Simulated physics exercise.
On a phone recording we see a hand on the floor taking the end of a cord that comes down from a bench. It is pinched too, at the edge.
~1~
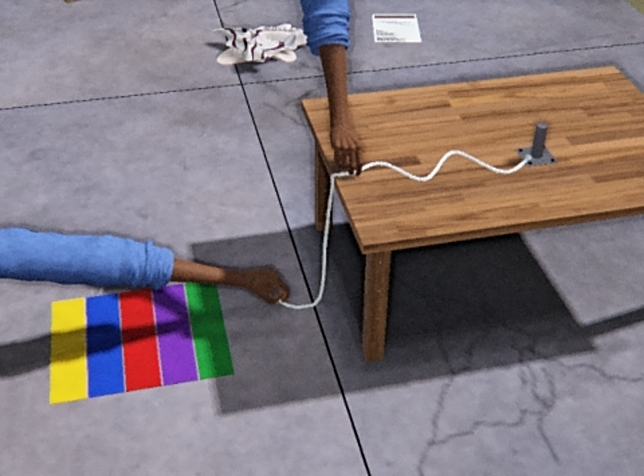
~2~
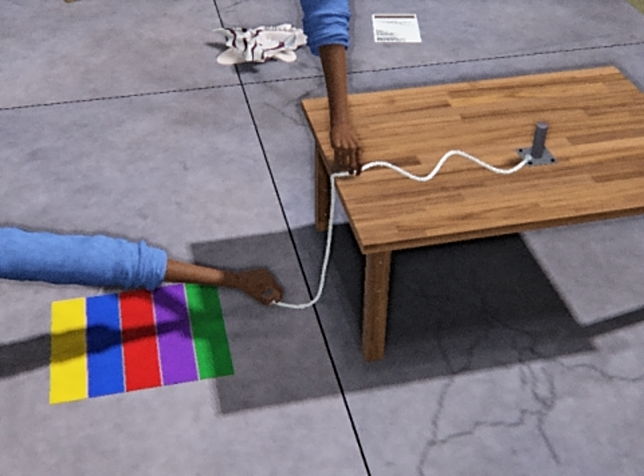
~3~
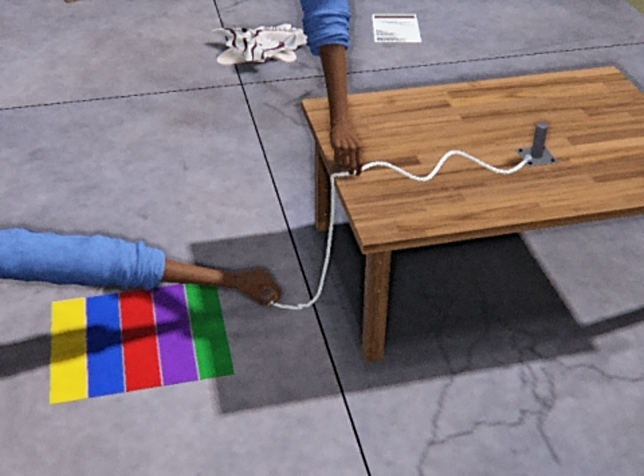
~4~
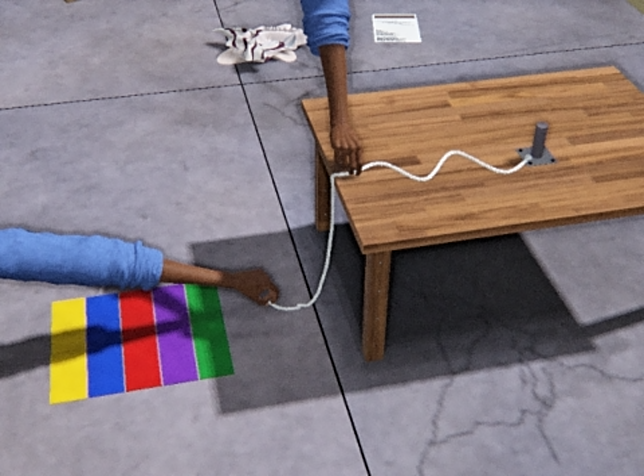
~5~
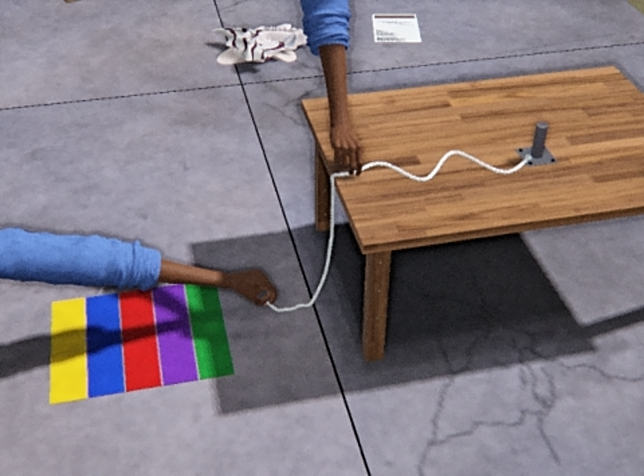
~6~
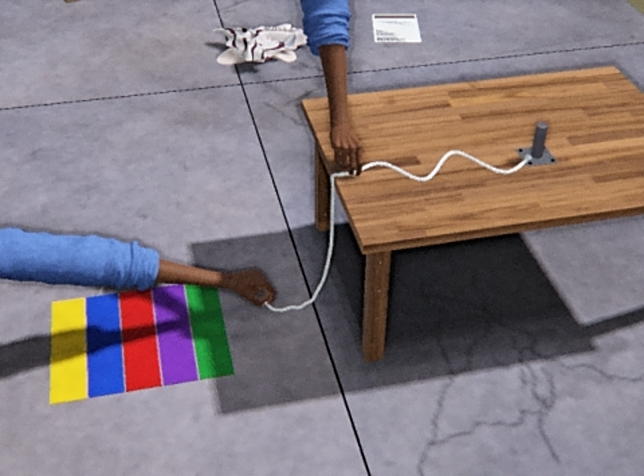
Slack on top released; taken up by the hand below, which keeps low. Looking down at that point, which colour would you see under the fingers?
You would see blue.
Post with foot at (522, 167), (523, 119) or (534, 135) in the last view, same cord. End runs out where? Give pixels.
In order, near (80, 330), (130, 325) and (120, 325).
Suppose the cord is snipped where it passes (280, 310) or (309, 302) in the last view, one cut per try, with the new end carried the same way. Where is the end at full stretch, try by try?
(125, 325) and (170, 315).
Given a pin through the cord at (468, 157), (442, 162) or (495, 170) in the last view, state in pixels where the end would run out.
Result per try (px, approx.): (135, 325); (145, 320); (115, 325).
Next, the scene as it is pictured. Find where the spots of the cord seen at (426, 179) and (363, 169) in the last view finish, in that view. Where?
First: (375, 173). Second: (307, 198).
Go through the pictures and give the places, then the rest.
In the first picture, end (280, 301); green (214, 358); purple (178, 364); red (142, 370); blue (106, 375); yellow (68, 381).
In the second picture, end (273, 302); cord through (511, 171) (446, 157) (402, 172) (339, 175) (329, 237) (320, 291).
In the third picture, end (271, 302).
In the fourth picture, end (270, 302); cord through (511, 171) (446, 157) (402, 172) (339, 175) (331, 237) (319, 291).
In the fifth picture, end (268, 303).
In the sixth picture, end (266, 303); cord through (511, 171) (446, 157) (402, 172) (339, 175) (332, 237) (317, 291).
Early on, end near (157, 319); over purple.
Midway, end near (123, 324); over red.
At the end of the slack, end near (103, 327); over blue. Over blue.
